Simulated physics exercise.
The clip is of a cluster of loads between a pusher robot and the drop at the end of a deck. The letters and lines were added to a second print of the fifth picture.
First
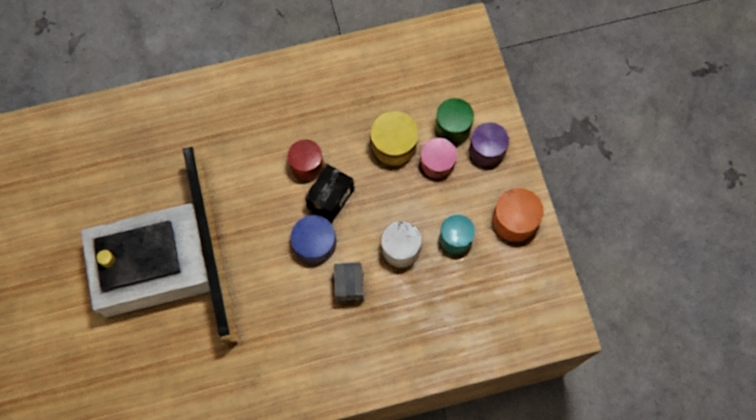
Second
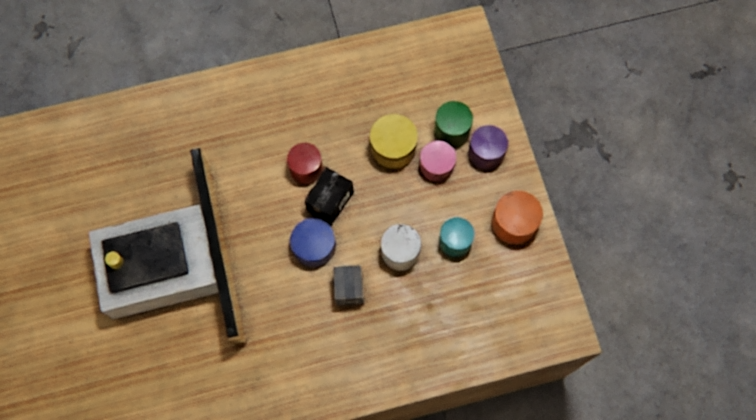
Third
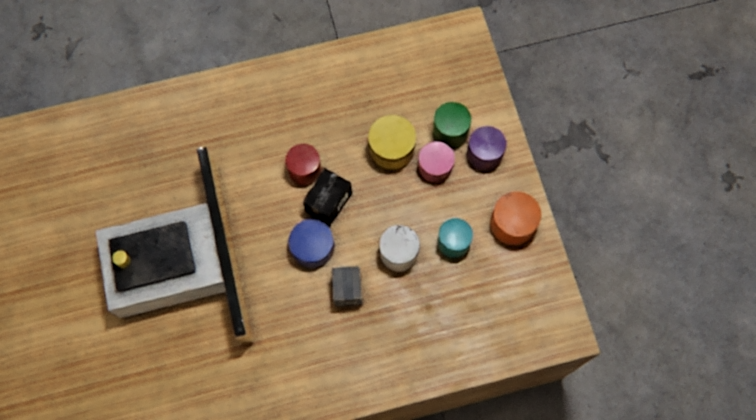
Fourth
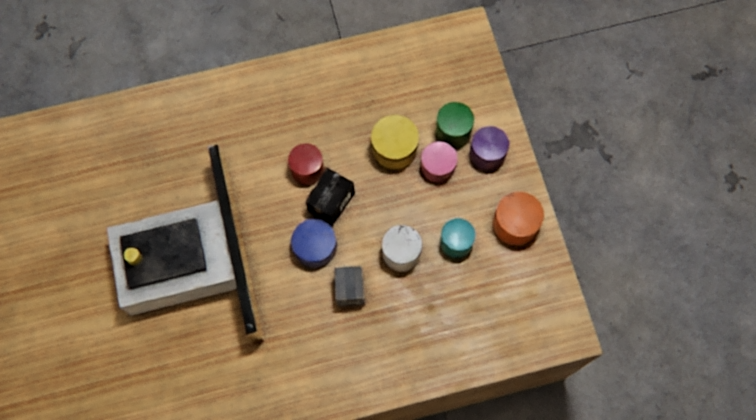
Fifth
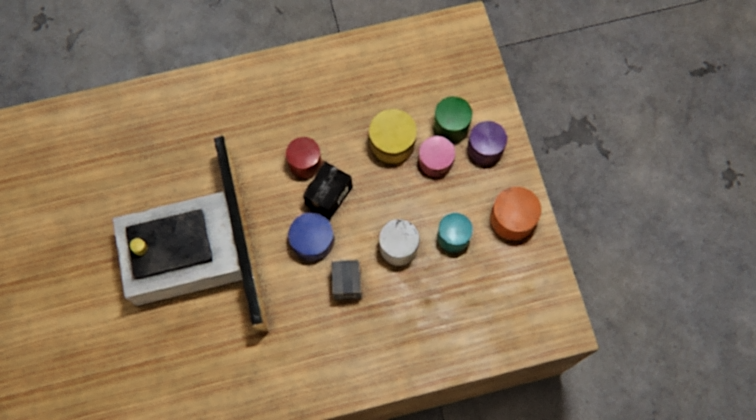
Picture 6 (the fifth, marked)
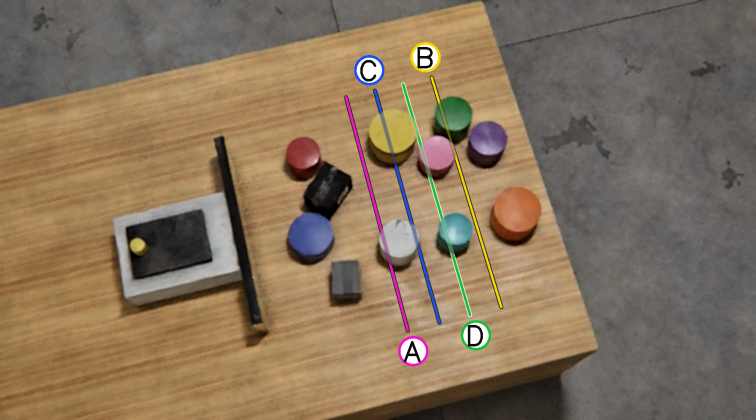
To begin with, a white, box-shaped robot with a long black bar across its front sits on a wooden deck, left of a cluster of coloured canisters and dark blocks. It then creeps steadily rightward, narrowing the gap, while the cluster stays essentially in place, still untouched by the bar.
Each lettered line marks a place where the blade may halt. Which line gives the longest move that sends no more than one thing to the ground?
D is the last line within the limit.
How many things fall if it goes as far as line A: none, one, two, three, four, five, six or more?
In all, none.
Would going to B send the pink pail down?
No.
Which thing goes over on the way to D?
The orange canister goes over.
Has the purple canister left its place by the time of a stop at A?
By then, no.
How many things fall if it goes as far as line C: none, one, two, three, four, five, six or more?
By then, none.
On the marked copy, A at (376, 209); B at (465, 187); C at (406, 201); D at (435, 194).
Following D. Soon after the start, robot (248, 224); red canister (319, 154); blue canister (343, 231).
Later, robot (319, 207); green canister (464, 117); turquoise canister (477, 226).
In the end, robot (372, 194); orange canister over the edge; green canister (513, 105); one fallen.
As for the rest, A is within the limit but short; B drops three; C is within the limit but short.
